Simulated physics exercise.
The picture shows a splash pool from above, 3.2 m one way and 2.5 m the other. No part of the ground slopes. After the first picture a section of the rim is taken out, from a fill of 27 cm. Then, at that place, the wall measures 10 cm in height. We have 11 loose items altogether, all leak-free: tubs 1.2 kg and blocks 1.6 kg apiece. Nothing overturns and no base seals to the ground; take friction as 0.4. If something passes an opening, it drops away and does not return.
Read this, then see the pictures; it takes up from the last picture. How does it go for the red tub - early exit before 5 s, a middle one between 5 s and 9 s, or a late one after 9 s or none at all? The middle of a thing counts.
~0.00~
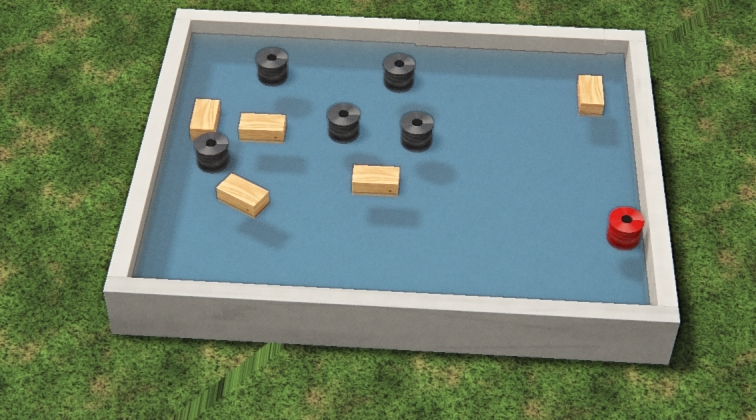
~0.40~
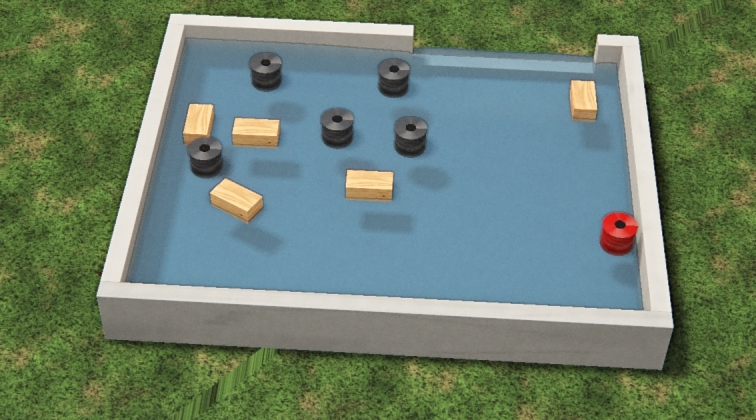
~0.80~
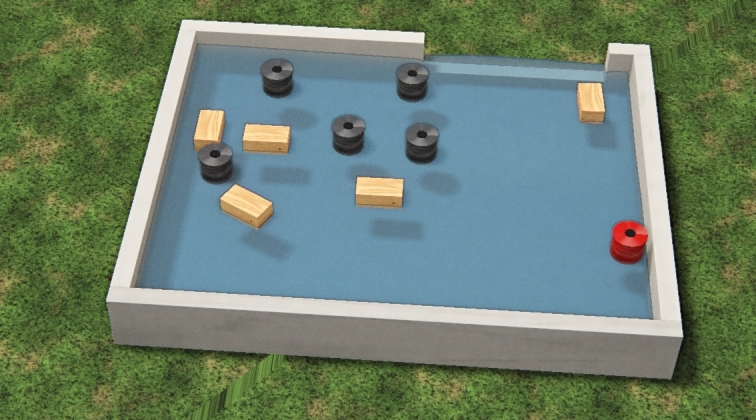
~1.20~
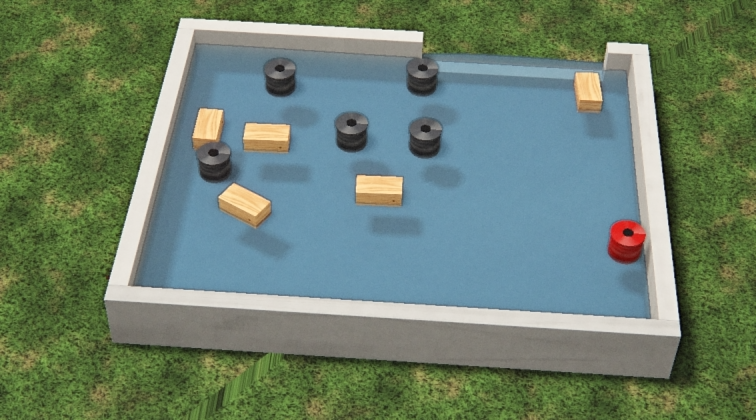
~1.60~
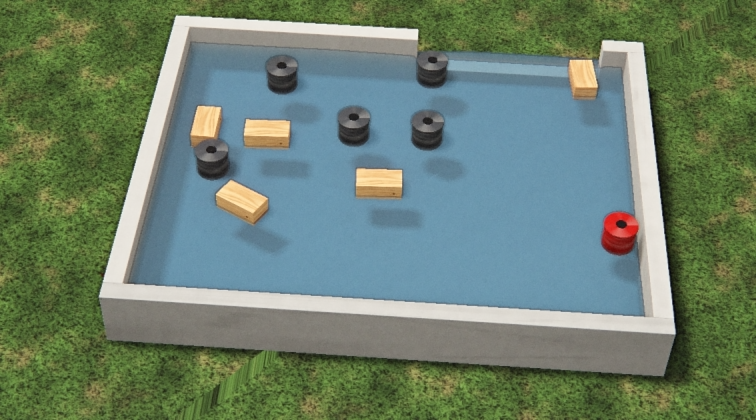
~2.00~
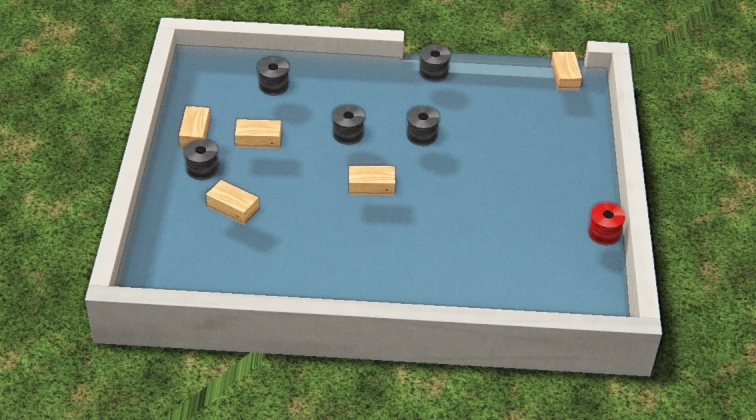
It clears out after the second moment or never.
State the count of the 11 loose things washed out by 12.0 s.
The count by then is 4.
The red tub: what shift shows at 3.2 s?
Roughly 20 cm.
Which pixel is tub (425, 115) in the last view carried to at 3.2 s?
Around (445, 104).
After 3.2 s the red tub is near (613, 212), 0.2 m from its start, afloat; 2 of 11 are out; 9 afloat.
After 7.2 s the red tub is near (609, 189), 0.5 m from its start, afloat; 3 of 11 are out; 8 afloat.
After 12.0 s the red tub is near (600, 166), 0.7 m from its start, afloat; 4 of 11 are out; 7 afloat.
After 16.0 s the red tub is near (593, 145), 0.9 m from its start, afloat; 5 of 11 are out; 6 afloat.
